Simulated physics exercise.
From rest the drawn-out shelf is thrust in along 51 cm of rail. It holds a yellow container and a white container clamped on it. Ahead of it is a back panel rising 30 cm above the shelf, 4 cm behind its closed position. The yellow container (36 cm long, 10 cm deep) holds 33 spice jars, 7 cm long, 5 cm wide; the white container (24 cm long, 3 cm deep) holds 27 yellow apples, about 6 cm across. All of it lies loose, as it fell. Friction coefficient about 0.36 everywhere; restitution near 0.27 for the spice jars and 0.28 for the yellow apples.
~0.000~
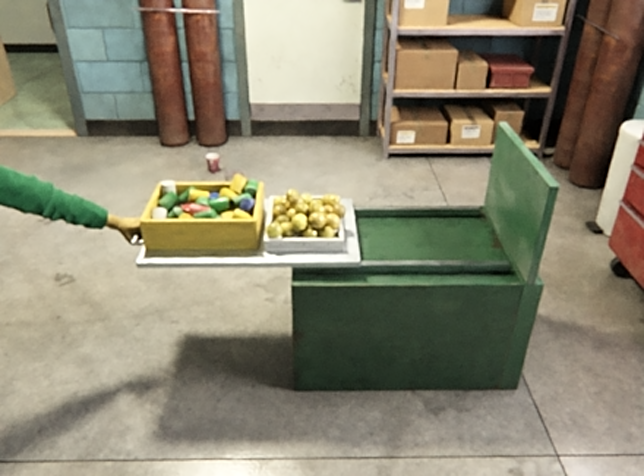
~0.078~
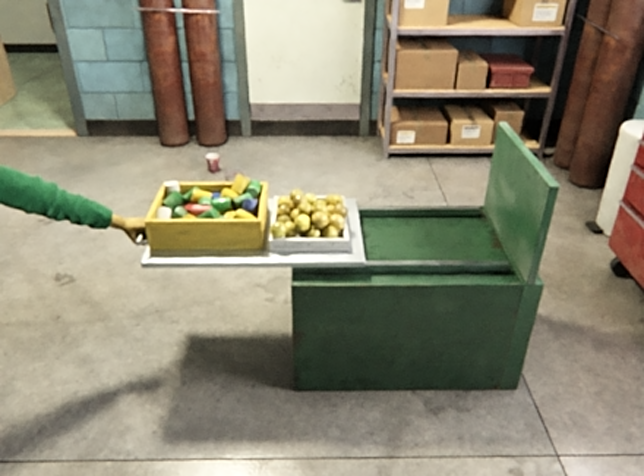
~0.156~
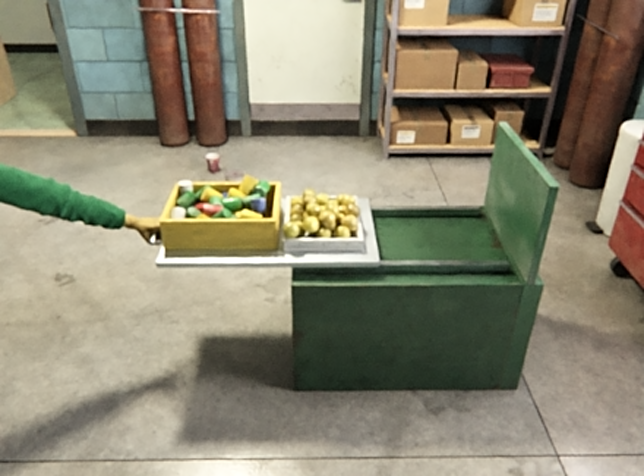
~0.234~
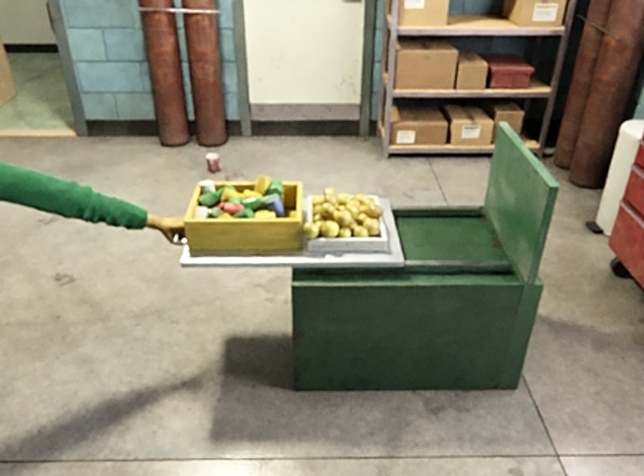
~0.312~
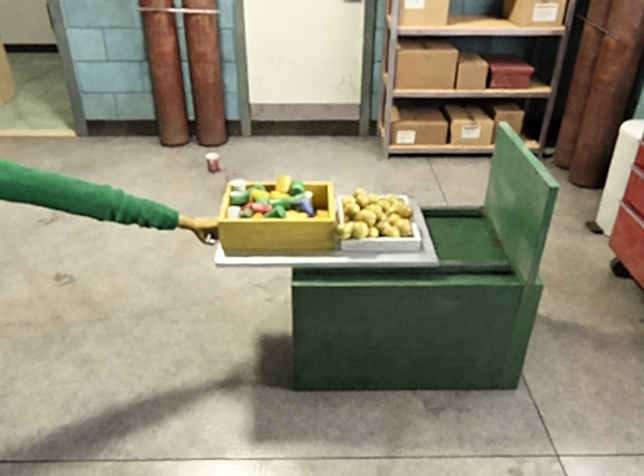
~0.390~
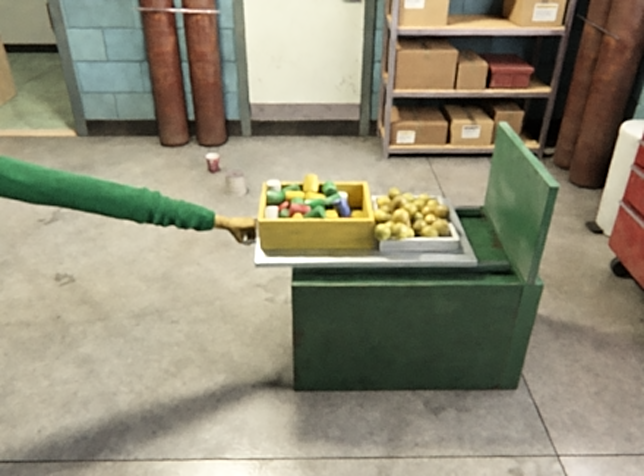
In a workshop with a concrete floor, a green-sleeved arm pushes a pale board carrying a yellow container of colourful items and a white container of round yellow objects steadily rightward across an open green chest, toward its upright panel.
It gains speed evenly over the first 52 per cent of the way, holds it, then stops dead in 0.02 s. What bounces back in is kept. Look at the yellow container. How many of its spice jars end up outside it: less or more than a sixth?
Under a sixth of the spice jars leave the yellow container.
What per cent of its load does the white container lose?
About: White container 30 per cent.
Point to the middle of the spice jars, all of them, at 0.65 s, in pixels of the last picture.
At about (364, 214).
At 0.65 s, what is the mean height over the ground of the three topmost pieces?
About 70 cm.
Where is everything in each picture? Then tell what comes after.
In the first frame (places track the rim corner closest to us here), yellow container (144, 220); white container (269, 239); 0 cm pushed; all still inside.
The second frame shows yellow container (149, 220); white container (273, 239); 2 cm pushed.
The third frame shows yellow container (164, 220); white container (288, 239); 6 cm pushed.
The fourth frame shows yellow container (188, 220); white container (312, 239); 15 cm pushed.
The fifth frame shows yellow container (222, 220); white container (345, 239); 26 cm pushed.
The sixth frame shows yellow container (262, 220); white container (384, 239); 39 cm pushed; all still inside.
After 0.45 s, the shelf hits its stop.
After 0.53 s, the yellow container has all 33 and the white container is down by 4 of 27.
After 0.65 s, the yellow container has all 33 and the white container is down by 7 of 27.
After 0.87 s, the yellow container is down by 1 of 33 and the white container is down by 8 of 27.
Outcome (at 1.30 s), the yellow container is down by 1 of 33 and the white container is down by 8 of 27. Asked share, 1 of 33, 3 per cent.
